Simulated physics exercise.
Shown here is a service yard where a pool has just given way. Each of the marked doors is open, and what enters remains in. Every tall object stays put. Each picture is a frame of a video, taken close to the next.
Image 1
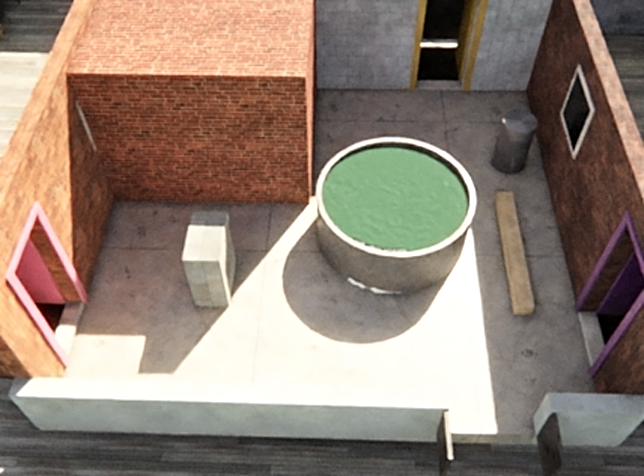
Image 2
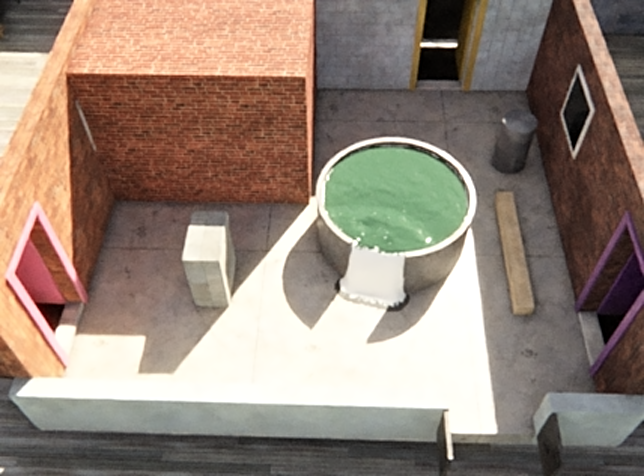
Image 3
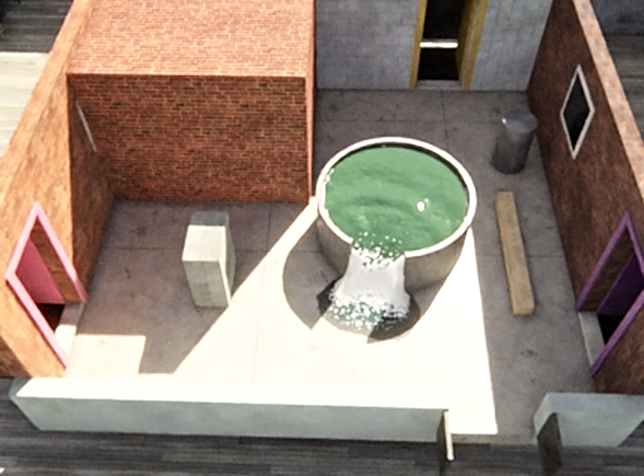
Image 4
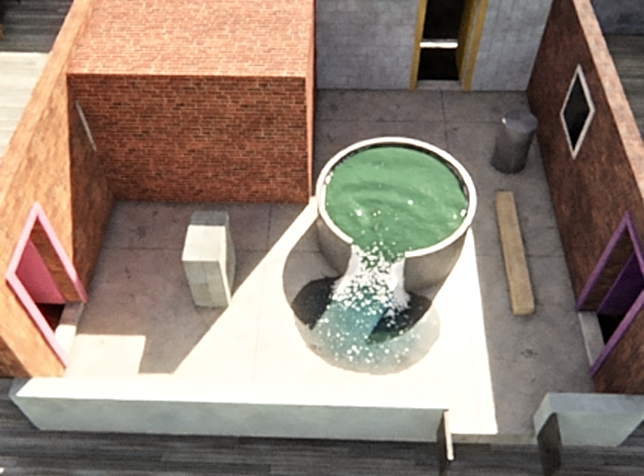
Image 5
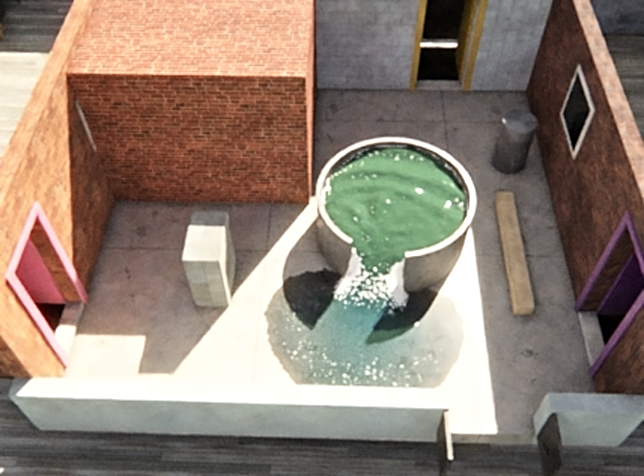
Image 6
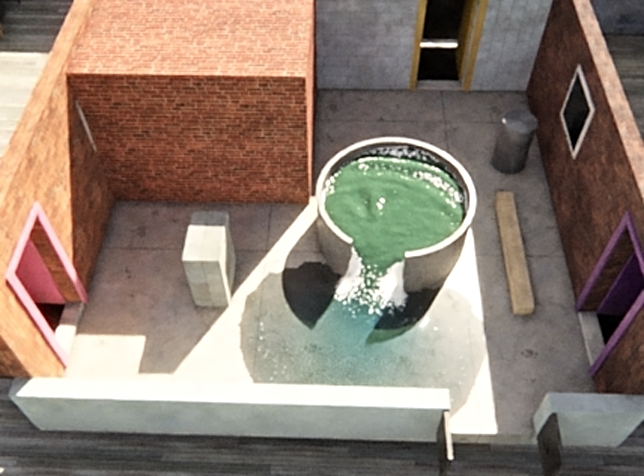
The clip shows a round pool of green water in a brick-walled yard; a gap opens in its front side, and water pours out, spreading across the paving toward the low front wall as the pool's level drops.
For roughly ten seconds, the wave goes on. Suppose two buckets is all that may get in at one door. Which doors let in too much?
In order: The purple door will go over two buckets. The pink door will go over two buckets. The yellow door will keep to two buckets.
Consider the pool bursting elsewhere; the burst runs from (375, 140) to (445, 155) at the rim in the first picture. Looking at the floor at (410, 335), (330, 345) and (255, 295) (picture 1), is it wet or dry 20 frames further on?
So that's left bare for the first, left bare for the second and left bare for the third.
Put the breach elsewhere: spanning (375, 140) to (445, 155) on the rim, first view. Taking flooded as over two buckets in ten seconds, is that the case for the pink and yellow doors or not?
In brief, the pink door remains below and the yellow door exceeds the mark.
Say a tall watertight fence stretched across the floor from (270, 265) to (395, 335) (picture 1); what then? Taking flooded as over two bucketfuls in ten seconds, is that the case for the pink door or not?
As for that door, the pink door comes in short.
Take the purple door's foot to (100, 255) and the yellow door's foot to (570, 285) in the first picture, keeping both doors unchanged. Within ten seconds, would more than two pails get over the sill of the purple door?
Then: The purple door passes that mark.
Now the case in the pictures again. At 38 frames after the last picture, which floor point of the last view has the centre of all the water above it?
Around pixel (315, 283).
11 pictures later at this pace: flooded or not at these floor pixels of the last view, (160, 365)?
There: Covered.
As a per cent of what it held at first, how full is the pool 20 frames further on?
My reading is roughly 42 in a hundred.
A moment on, water covers 25 % of the floor; the purple door not reached, the pink door not reached, the yellow door not reached.
Next, water covers 30 % of the floor; the purple door not reached, the pink door under two buckets in, the yellow door not reached.
Then, water covers 45 % of the floor; the purple door under two buckets in, the pink door far over two buckets in, the yellow door not reached.
Later, water covers 65 % of the floor; the purple door over two buckets in, the pink door far over two buckets in, the yellow door not reached.
In the end, water covers 90 % of the floor; the purple door over two buckets in, the pink door far over two buckets in, the yellow door wet at the sill, nothing in.
